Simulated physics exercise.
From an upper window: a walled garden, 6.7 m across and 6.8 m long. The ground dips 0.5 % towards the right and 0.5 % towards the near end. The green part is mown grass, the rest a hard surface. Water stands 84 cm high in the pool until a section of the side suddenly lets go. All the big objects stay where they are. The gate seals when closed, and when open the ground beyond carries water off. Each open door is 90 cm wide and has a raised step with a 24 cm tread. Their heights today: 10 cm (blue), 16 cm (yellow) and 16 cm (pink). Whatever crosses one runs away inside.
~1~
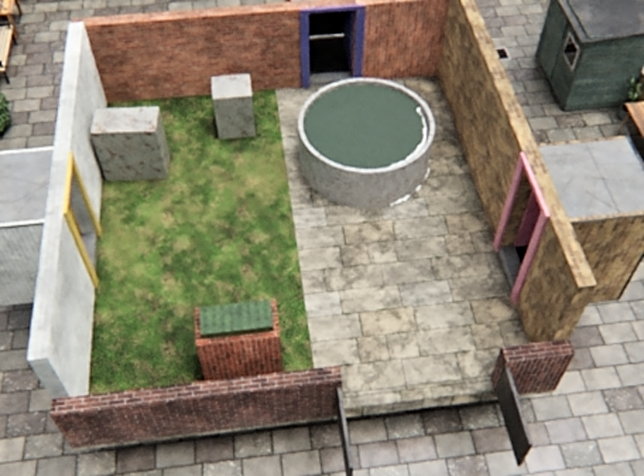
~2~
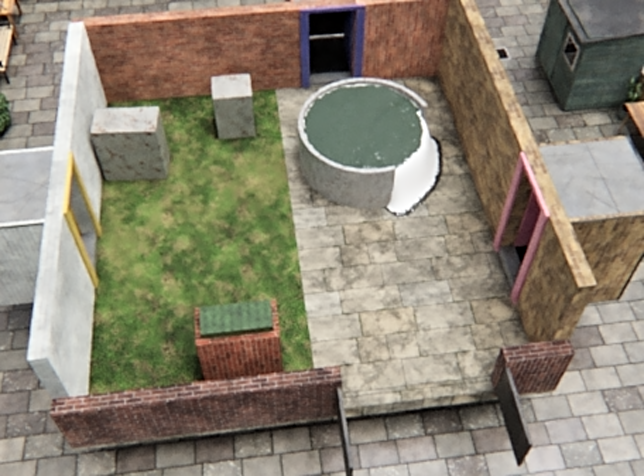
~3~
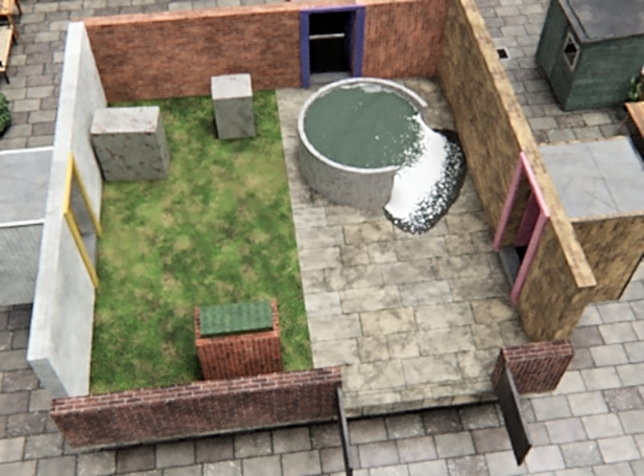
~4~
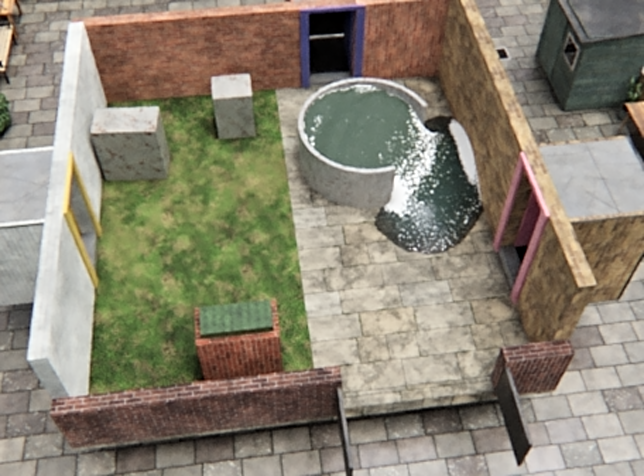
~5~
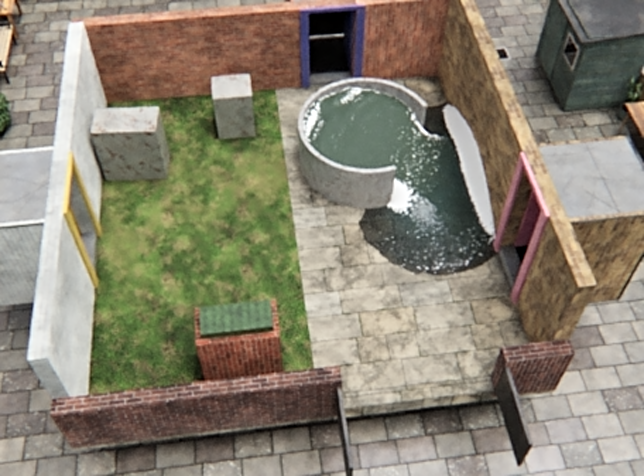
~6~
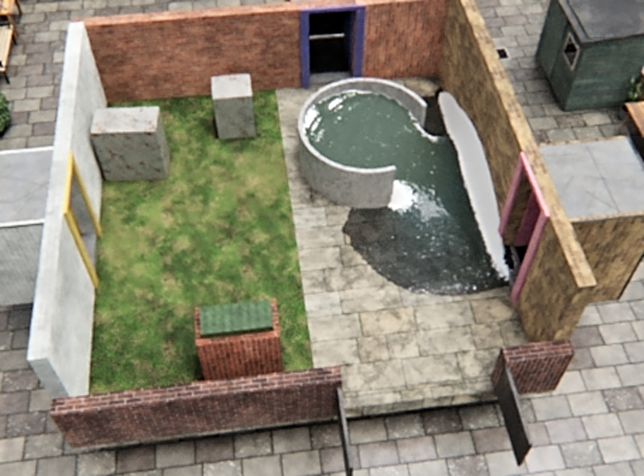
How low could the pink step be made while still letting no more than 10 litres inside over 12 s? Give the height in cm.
Close to 21 cm is just enough.
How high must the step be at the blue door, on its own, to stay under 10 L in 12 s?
Roughly 6.5 cm at blue.
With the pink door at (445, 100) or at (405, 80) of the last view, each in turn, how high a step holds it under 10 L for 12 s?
About 13.0 and 23 cm.
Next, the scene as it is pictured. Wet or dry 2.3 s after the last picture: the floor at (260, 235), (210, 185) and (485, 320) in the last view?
In that order: Still dry, dry, flooded.
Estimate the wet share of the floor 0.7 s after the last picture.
Near 25 per cent is wet.
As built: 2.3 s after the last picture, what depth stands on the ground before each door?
In cm: Blue 10, yellow 0, pink 14.
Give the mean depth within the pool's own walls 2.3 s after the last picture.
Some 21 cm.
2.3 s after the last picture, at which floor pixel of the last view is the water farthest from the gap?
Around (299, 398).
Then, 0.7 s after the last picture water covers 25 % of the floor, deepest (57 cm) near (462, 178); 24 cm at the pink door, 6 litres in over its 16 cm step.
Then, 2.3 s after the last picture water covers 40 % of the floor, deepest (36 cm) near (537, 370); 14 cm at the pink door, 25 litres in over its 16 cm step.
Then, 11.3 s after the last picture water covers 100 % of the floor, deepest (8 cm) near (537, 370); 6 cm at the pink door, 25 litres in over its 16 cm step.
At the pink door as built, the water peaked near 24 cm, 0.7 s after the last picture.
Run again over the same 12 s with other heights there, 15 litres in over 19 cm, 2 litres over 25.5 cm. The limit of 10 litres is kept from about 21 cm up.
